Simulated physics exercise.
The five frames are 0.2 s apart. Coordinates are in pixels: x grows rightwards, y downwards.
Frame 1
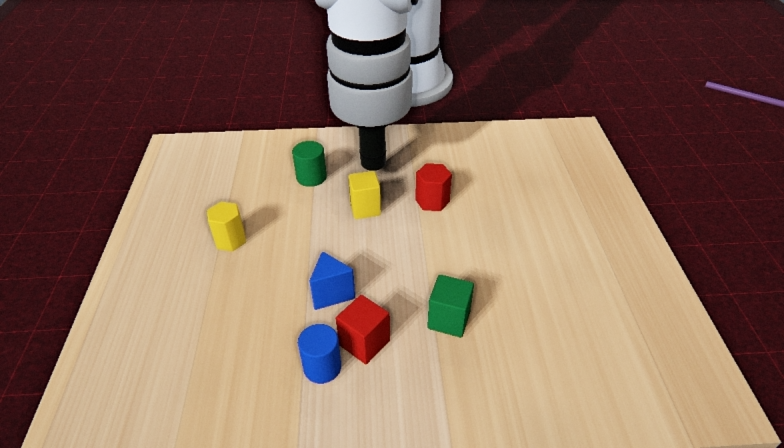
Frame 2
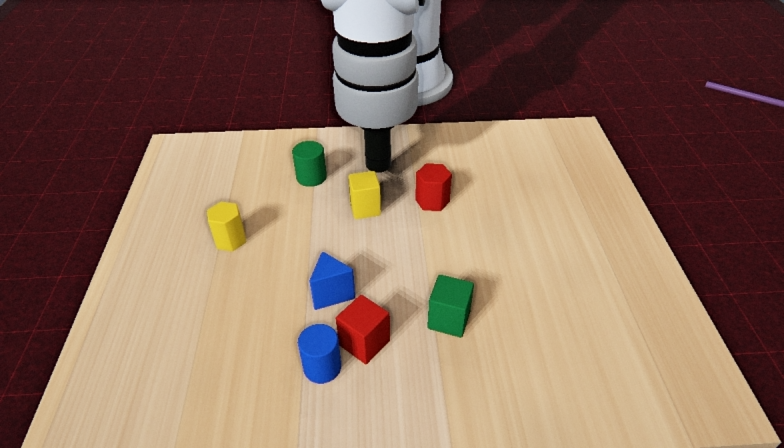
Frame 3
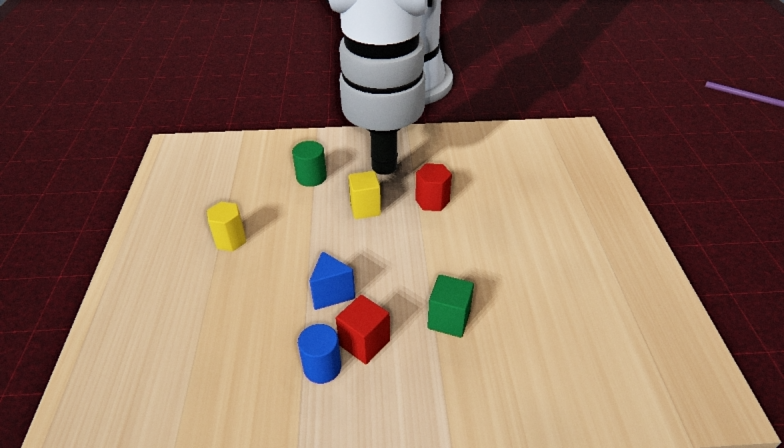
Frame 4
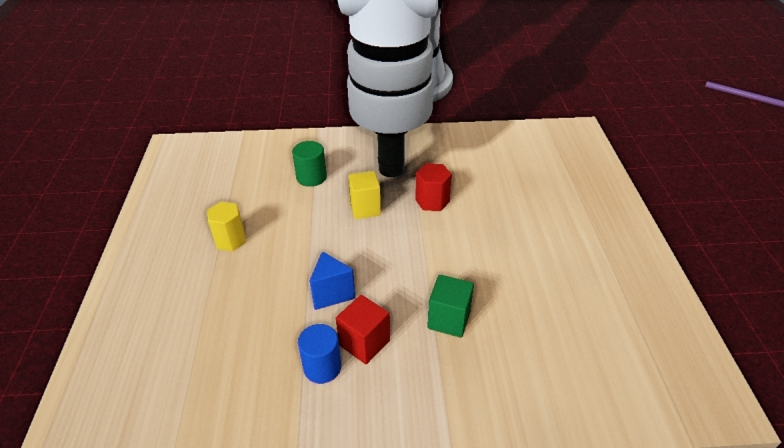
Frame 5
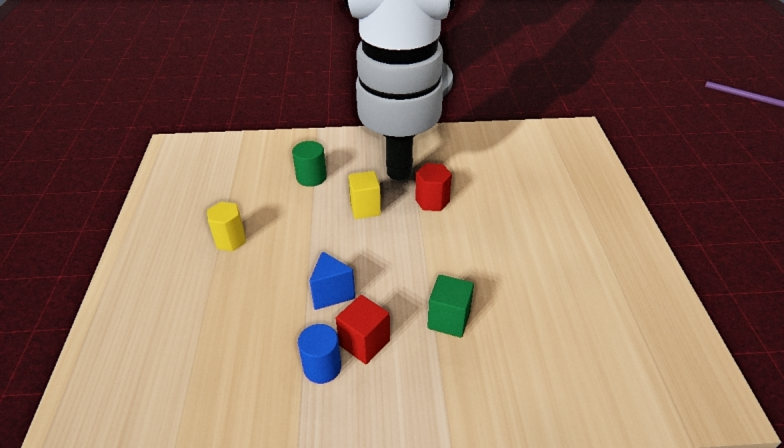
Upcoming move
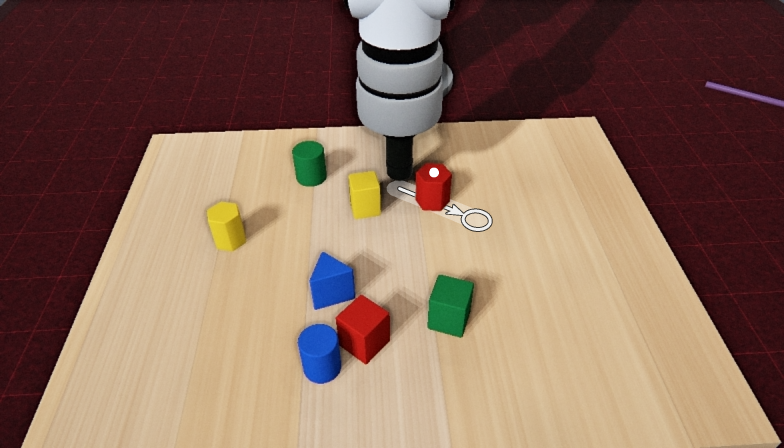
A white robotic arm with black bands and a black pusher tip stands at the far edge of a pale wooden table, seen from above at an angle over a dark red gridded floor. Green, yellow and red blocks sit near the tip, another yellow at left, and blue, red and green ones nearer. The arm slides slightly right and nearer, between yellow and red blocks, while the blocks and camera stay still.
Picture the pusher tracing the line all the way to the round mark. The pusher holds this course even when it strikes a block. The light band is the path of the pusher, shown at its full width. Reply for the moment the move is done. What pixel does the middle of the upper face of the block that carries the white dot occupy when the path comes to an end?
Its top middle: (512, 197).
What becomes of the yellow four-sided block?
When the path is over, the yellow four-sided block is still on its spot.
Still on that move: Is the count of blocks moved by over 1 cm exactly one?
Answer: Yes.
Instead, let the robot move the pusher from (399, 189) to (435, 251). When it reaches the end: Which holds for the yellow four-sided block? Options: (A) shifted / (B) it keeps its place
B - it keeps its place.
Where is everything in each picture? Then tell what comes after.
Pusher's lower end (373, 164); yellow four-sided block (364, 180); red six-sided block (434, 173), in the first picture.
Pusher (378, 166); blocks still, in the second picture.
Pusher (384, 168); blocks still, in the third picture.
Pusher (391, 171); blocks still, in the fourth picture.
Pusher (399, 173); yellow four-sided block (364, 180); red six-sided block (434, 173), in the fifth picture.
Drawn move, from (399, 189) directly to (477, 220); the dot is on the red six-sided block.
What follows on the original path. One third of the way, pusher (426, 184); red six-sided block (454, 179).
Two thirds of the way, pusher (452, 194); red six-sided block (482, 188), turned 15° anticlockwise.
At the end, pusher (479, 205); yellow four-sided block still; red six-sided block (512, 197), turned 30° anticlockwise.
